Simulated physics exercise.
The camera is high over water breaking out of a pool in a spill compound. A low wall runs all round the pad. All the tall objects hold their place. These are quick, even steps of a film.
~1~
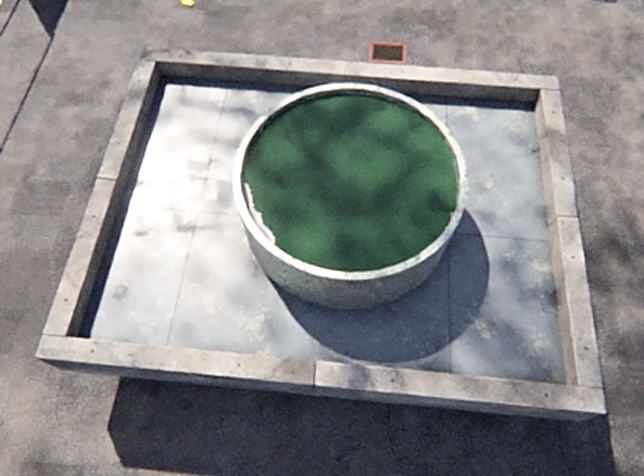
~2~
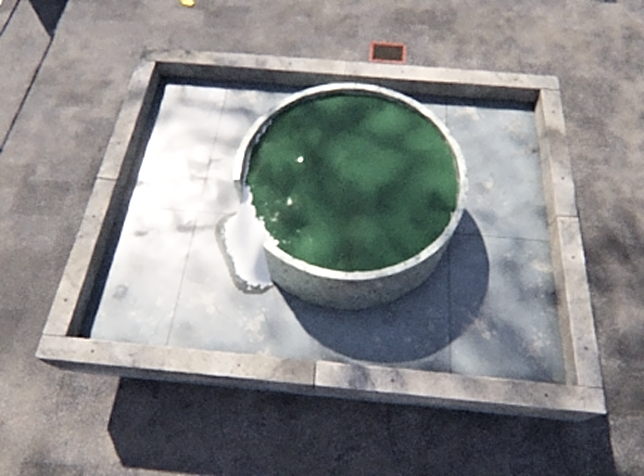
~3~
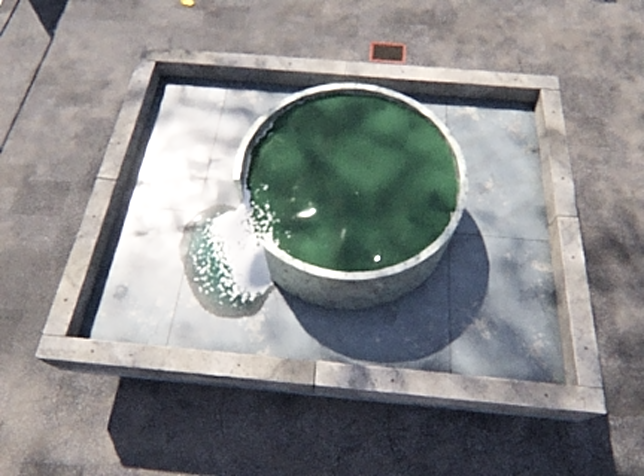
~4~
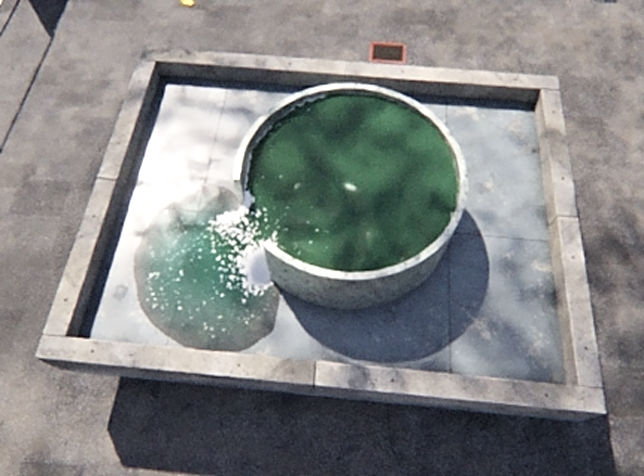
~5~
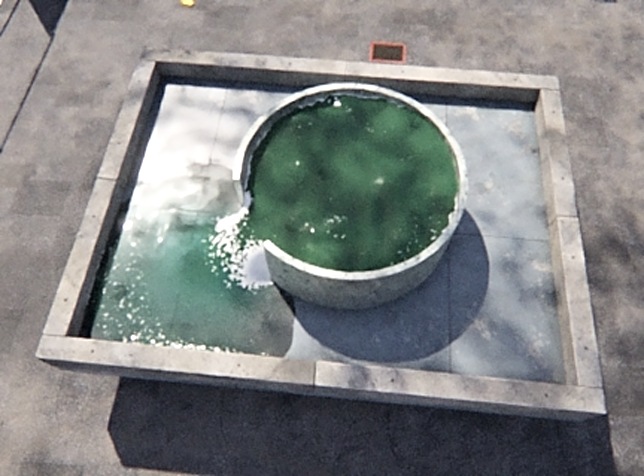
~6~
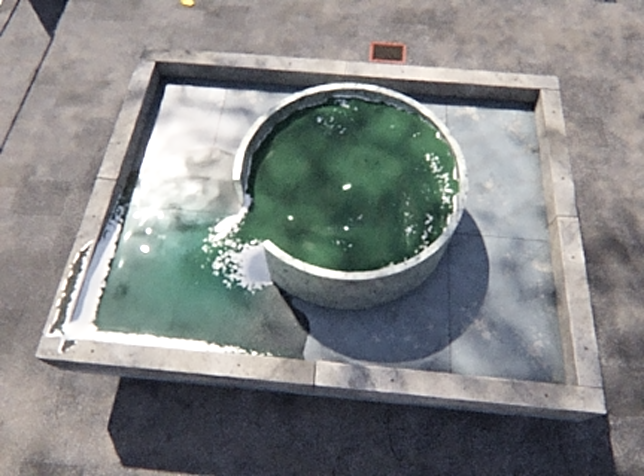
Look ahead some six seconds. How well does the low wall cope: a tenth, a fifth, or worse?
It loses from a tenth to a fifth.
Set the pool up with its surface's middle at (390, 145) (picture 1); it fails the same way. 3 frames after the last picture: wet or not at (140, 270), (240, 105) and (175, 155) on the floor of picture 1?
In turn: Covered, no water, under water.
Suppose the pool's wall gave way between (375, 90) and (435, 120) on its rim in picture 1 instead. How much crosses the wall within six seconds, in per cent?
I make it 18 per cent.
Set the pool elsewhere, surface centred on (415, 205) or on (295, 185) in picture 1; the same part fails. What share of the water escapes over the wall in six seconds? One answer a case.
In turn 12 and 18 per cent.
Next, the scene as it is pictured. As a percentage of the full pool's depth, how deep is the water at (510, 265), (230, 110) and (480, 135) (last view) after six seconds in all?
In that order: 10, 25 and 6 per cent.
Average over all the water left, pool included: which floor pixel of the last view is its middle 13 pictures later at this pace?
I would point to (283, 226).
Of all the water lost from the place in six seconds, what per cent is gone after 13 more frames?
Near 70 in a hundred.
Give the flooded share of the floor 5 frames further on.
I make it 30 per cent.
A moment on, water covers 25 % of the floor; the low wall has let 0 % over.
Next, water covers 30 % of the floor; the low wall has let 1 % over.
Then, water covers 45 % of the floor; the low wall has let 8 % over.
Later, water covers 70 % of the floor; the low wall has let 11 % over.
In the end, water covers 80 % of the floor; the low wall has let 12 % over.
